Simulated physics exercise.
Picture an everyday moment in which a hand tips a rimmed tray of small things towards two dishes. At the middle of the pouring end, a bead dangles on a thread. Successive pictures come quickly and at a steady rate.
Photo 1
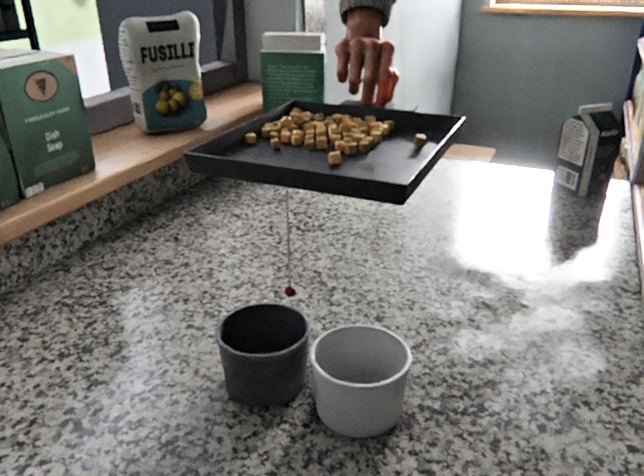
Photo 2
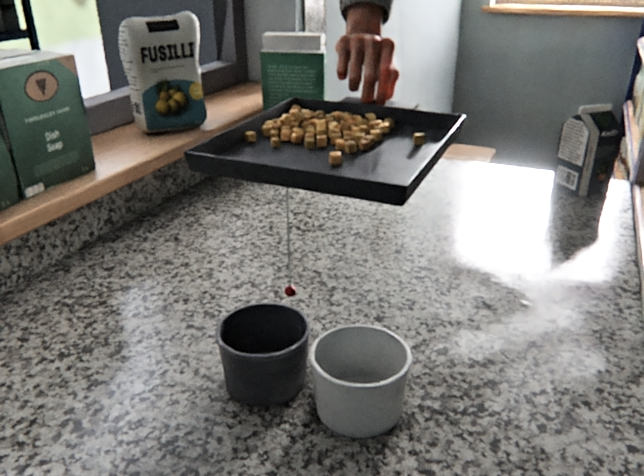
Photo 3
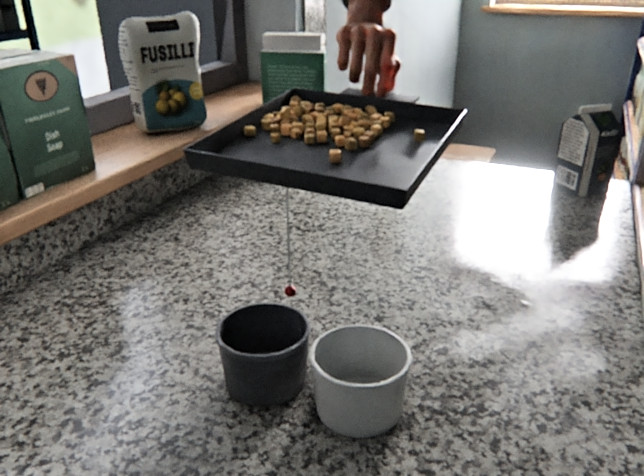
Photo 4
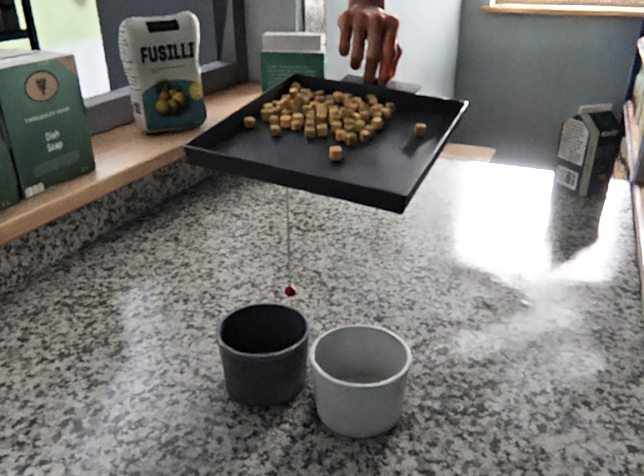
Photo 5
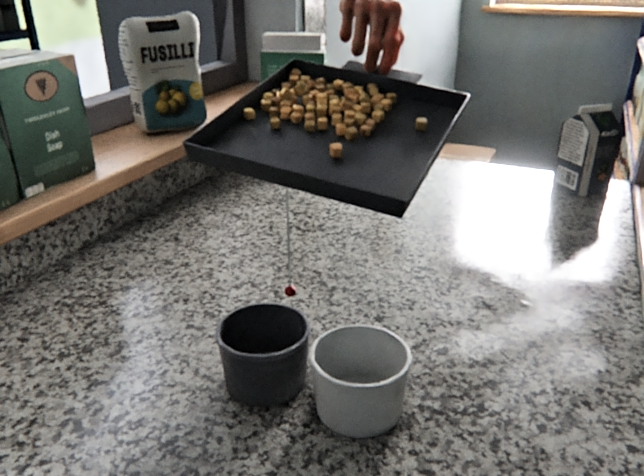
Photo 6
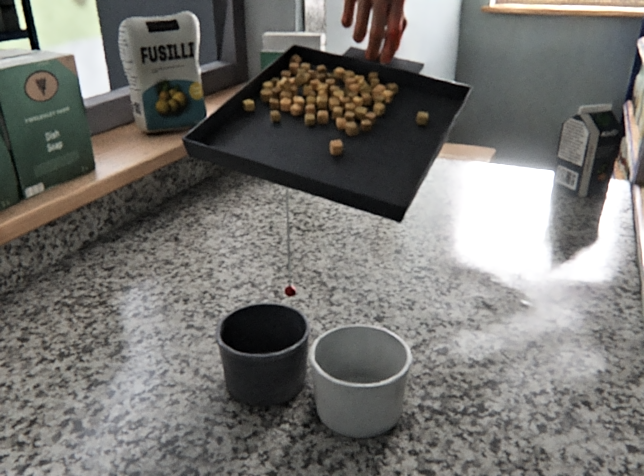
A hand raises the far side of a dark tray of small cubes above two cups.
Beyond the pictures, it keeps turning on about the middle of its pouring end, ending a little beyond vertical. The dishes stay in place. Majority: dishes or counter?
Counter.
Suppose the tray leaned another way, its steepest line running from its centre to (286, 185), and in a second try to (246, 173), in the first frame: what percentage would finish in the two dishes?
Roughly 50 percent, then 10 percent.
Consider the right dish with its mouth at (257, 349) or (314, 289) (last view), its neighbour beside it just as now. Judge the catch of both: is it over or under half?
For the two tries in order: Not as much as half, not as much as half.
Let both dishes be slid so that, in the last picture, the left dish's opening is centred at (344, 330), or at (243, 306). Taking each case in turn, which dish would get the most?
Well, first the dish at left, then the dish at right.
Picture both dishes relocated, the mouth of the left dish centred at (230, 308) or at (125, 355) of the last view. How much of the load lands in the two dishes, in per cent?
Around 30 % followed by around 0 %.
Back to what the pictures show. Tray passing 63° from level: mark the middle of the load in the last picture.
Somewhere near pixel (373, 192).
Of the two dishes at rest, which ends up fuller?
That's the right side.
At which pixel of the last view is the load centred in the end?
I'd put the middle somewhere around (385, 373).
Soon, tray tipped steeply; most on the tray; a stray few in the right dish; a small part in the air.
A while on, tray tipped past a quarter turn; about two thirds on the tray; about a quarter in the right dish; a small part outside both; a small part in the air.
Towards the end, tray tipped past a quarter turn; about a quarter in the right dish; a stray few in the left dish; about two thirds outside both; a stray few in the air.
Finally, tray tipped past a quarter turn; about a quarter in the right dish; a stray few in the left dish; about two thirds outside both; a stray few in the air.
